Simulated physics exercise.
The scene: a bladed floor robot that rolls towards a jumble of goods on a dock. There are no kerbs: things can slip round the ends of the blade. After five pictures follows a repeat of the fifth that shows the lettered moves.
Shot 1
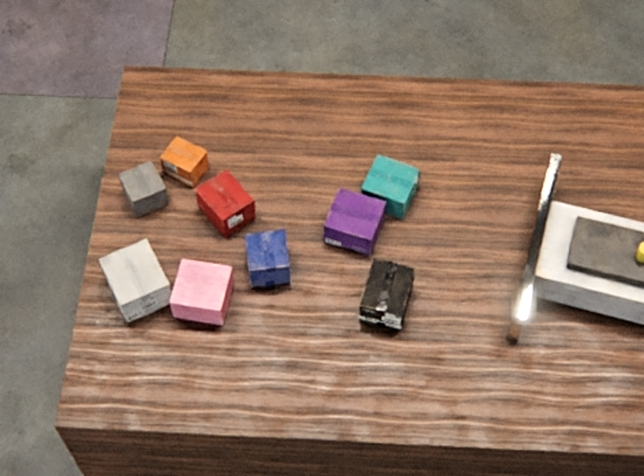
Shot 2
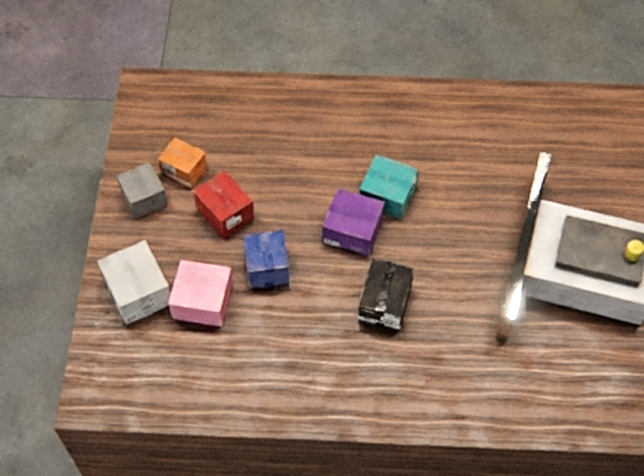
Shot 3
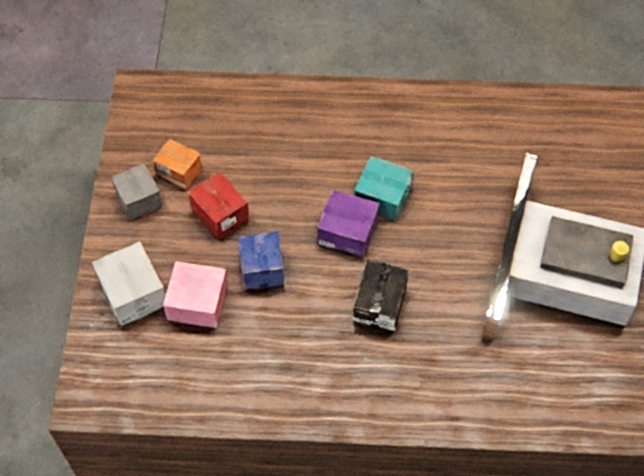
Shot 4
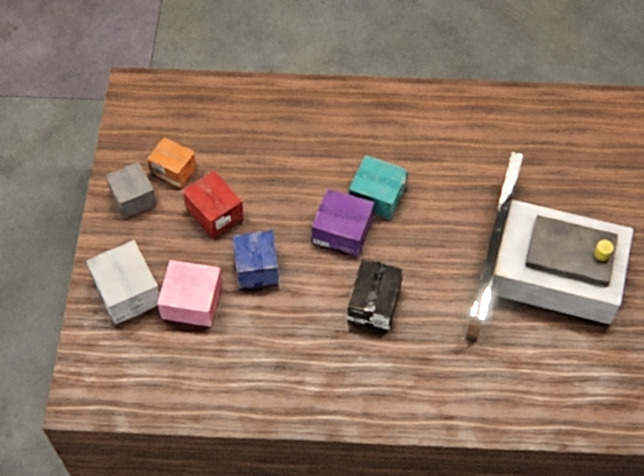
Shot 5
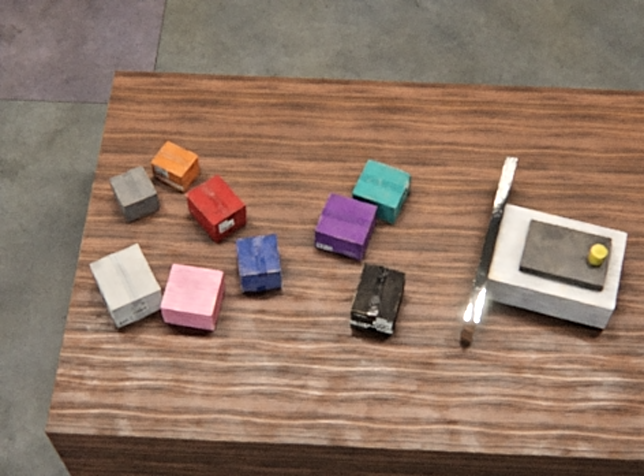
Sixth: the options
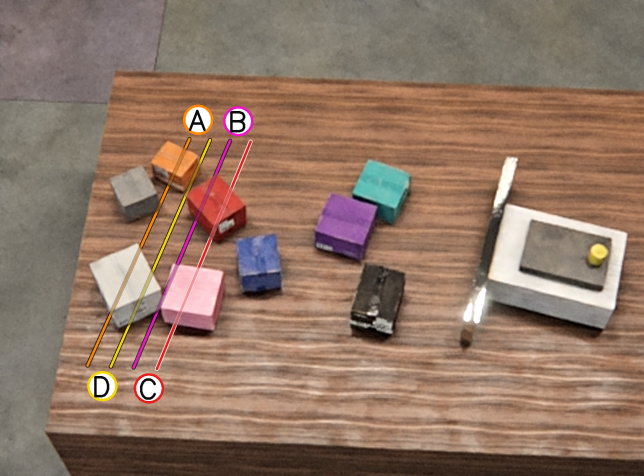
A pale, flat machine with a grey top, a yellow knob and a long metallic blade along its front slides slowly leftward across a wood-grain surface, seen from above at an angle. To the left sit small boxes in orange, grey, red, white, pink, blue, purple, teal and black, all staying in place on the surface. The view shifts slightly as the machine edges closer to them.
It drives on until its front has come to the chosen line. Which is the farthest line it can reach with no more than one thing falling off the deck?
B.
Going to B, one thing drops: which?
The white parcel goes over.
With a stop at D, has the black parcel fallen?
No.
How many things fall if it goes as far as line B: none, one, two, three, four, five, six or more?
One.
On the marked copy, A at (142, 245); B at (185, 247); C at (207, 248); D at (164, 246).
With B. Early on, robot (448, 247); black parcel (336, 297); turquoise box (369, 191).
Further on, robot (336, 242); white parcel (113, 281); pink crate (176, 294).
At the end, robot (249, 238); white parcel over the edge; grey box (94, 189); one fallen.
As for the rest, A drops four; C is within the limit but short; D drops three.
